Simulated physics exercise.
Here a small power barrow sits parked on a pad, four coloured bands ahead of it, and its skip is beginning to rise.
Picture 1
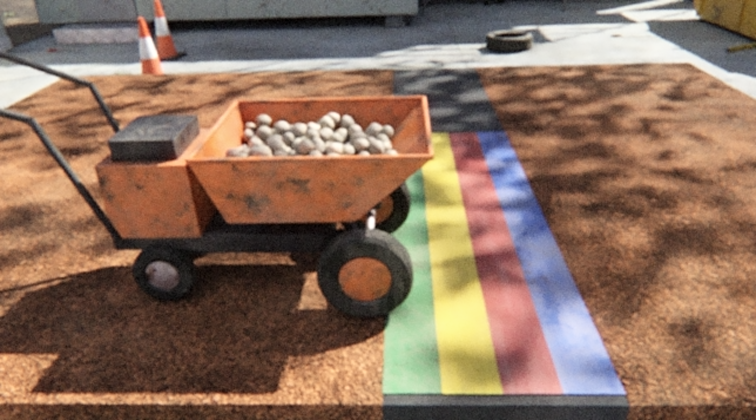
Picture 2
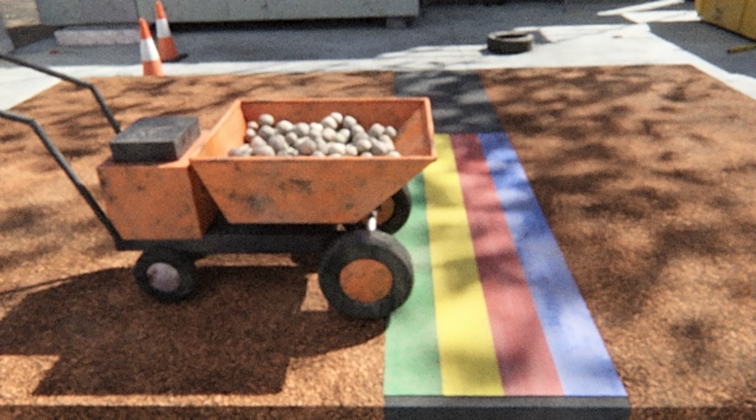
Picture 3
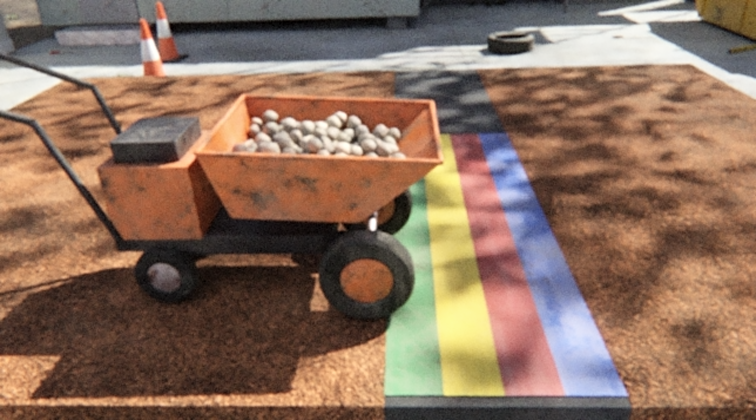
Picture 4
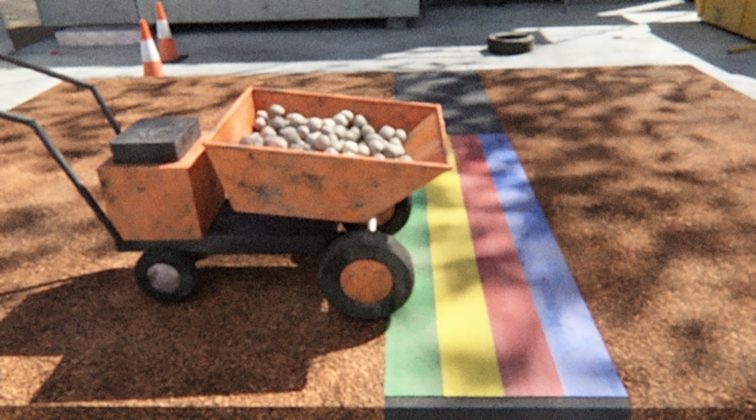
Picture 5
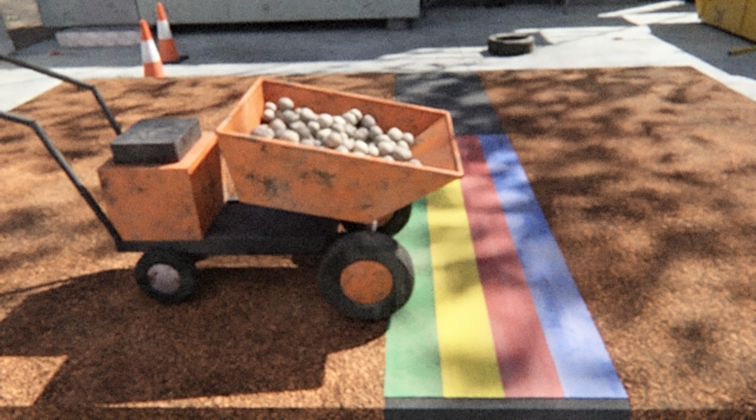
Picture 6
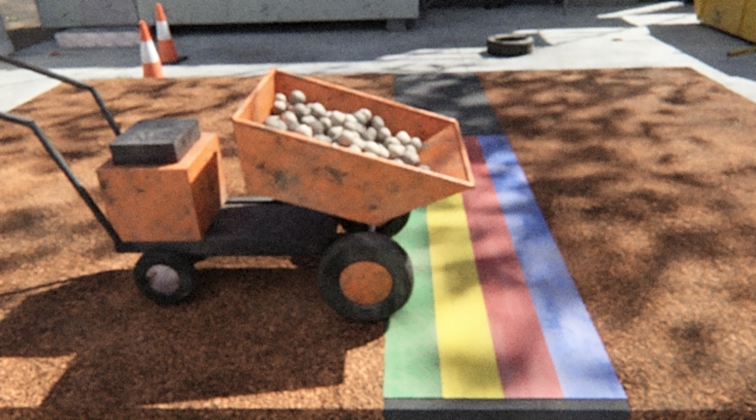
An orange power barrow loaded with river pebbles stood parked beside green, yellow, red and blue strips, and its skip slowly rose at the back, tilting forward to the right while the wheels stayed put.
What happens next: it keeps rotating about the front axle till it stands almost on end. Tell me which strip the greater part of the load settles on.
The greater part settles on the blue strip.
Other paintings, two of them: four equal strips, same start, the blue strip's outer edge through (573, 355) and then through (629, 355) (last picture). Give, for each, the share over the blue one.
First 30 in a hundred, then 30 in a hundred.
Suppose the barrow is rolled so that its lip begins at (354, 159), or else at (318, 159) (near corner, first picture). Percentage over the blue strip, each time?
20 % and 10 %.
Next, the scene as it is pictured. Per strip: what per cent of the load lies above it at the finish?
Green strip = 0 %; yellow strip = 0 %; red strip = 15 %; blue strip = 35 %.
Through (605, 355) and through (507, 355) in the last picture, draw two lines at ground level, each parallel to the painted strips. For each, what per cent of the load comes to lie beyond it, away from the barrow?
Result, first then second: 30 %, 80 %.
Soon after the last picture, skip tipped steeply; all in the skip.
A little later, skip tipped right over; about two thirds in the skip; a small part over the red strip; about a quarter over the blue strip; a stray few off the paint.
Later still, skip tipped right over; about a quarter in the skip; a small part over the red strip; about a third over the blue strip; about a third off the paint.
At rest, skip tipped right over; about a quarter in the skip; none over the green strip; none over the yellow strip; a small part over the red strip; about a third over the blue strip; about a third off the paint.
